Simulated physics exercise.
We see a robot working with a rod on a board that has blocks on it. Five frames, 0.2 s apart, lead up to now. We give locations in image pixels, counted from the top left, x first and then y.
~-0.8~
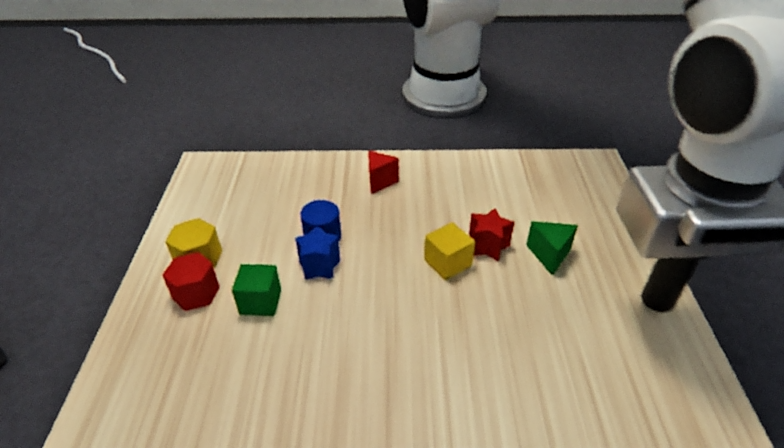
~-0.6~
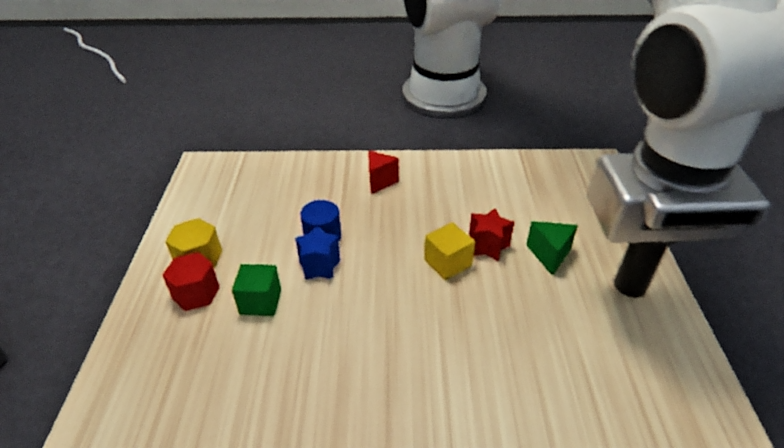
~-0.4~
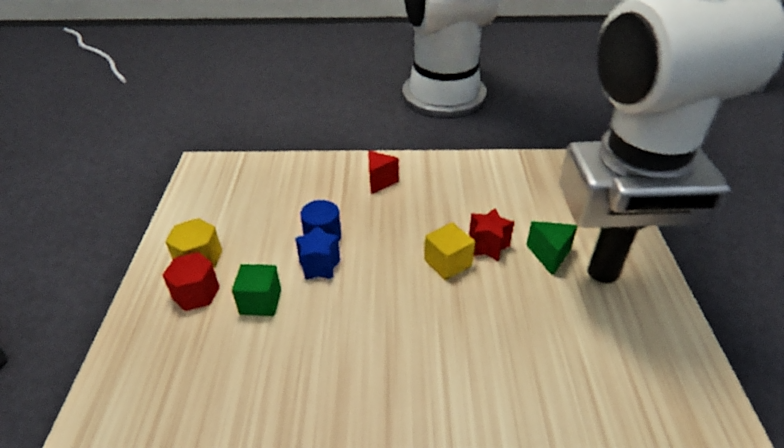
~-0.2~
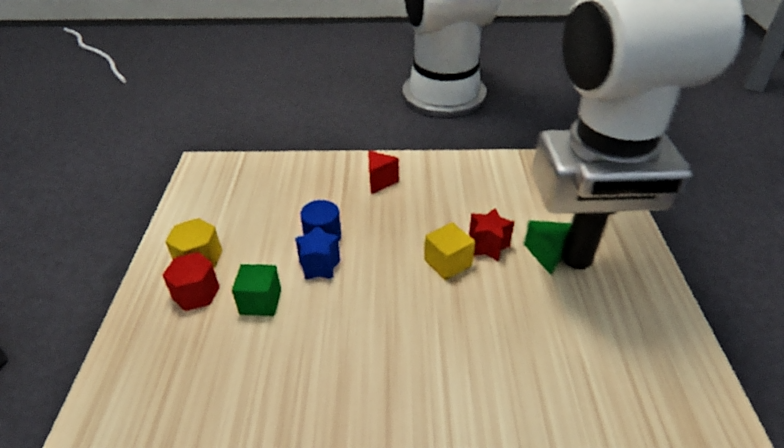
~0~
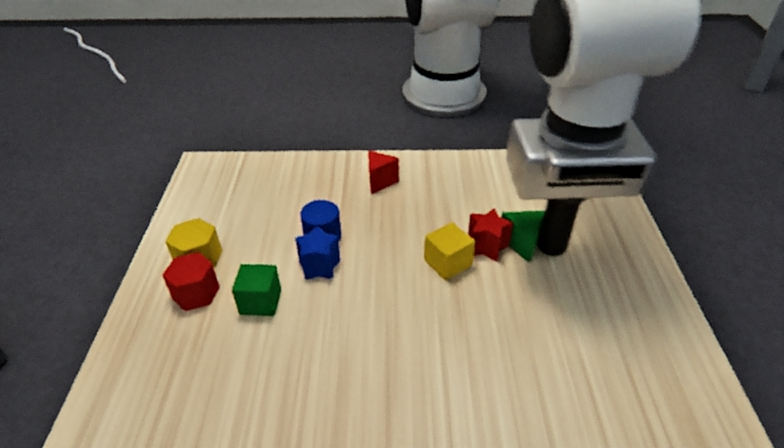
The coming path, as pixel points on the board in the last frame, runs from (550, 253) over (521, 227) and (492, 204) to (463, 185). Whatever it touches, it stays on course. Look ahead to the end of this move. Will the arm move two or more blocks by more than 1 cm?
Final answer: No.
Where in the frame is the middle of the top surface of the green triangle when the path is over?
The top centre is at (483, 197).
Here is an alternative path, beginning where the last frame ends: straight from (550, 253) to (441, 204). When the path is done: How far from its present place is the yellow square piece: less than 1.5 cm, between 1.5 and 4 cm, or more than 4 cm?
My estimate: Under 1.5 cm.
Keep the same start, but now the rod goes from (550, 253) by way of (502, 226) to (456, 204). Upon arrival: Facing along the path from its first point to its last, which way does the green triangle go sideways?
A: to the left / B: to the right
Correct choice: A.
The first path, step by step. One third of the way, rod at (522, 220); red star-shaped block at (485, 221), turned 15° anticlockwise; green triangle at (497, 201), turned 25° anticlockwise.
Two thirds of the way, rod at (493, 198); red star-shaped block at (485, 221), turned 15° anticlockwise; green triangle at (483, 197), turned 55° anticlockwise.
At the end, rod at (464, 179); red star-shaped block at (485, 221), turned 15° anticlockwise; green triangle at (483, 197), turned 60° anticlockwise.
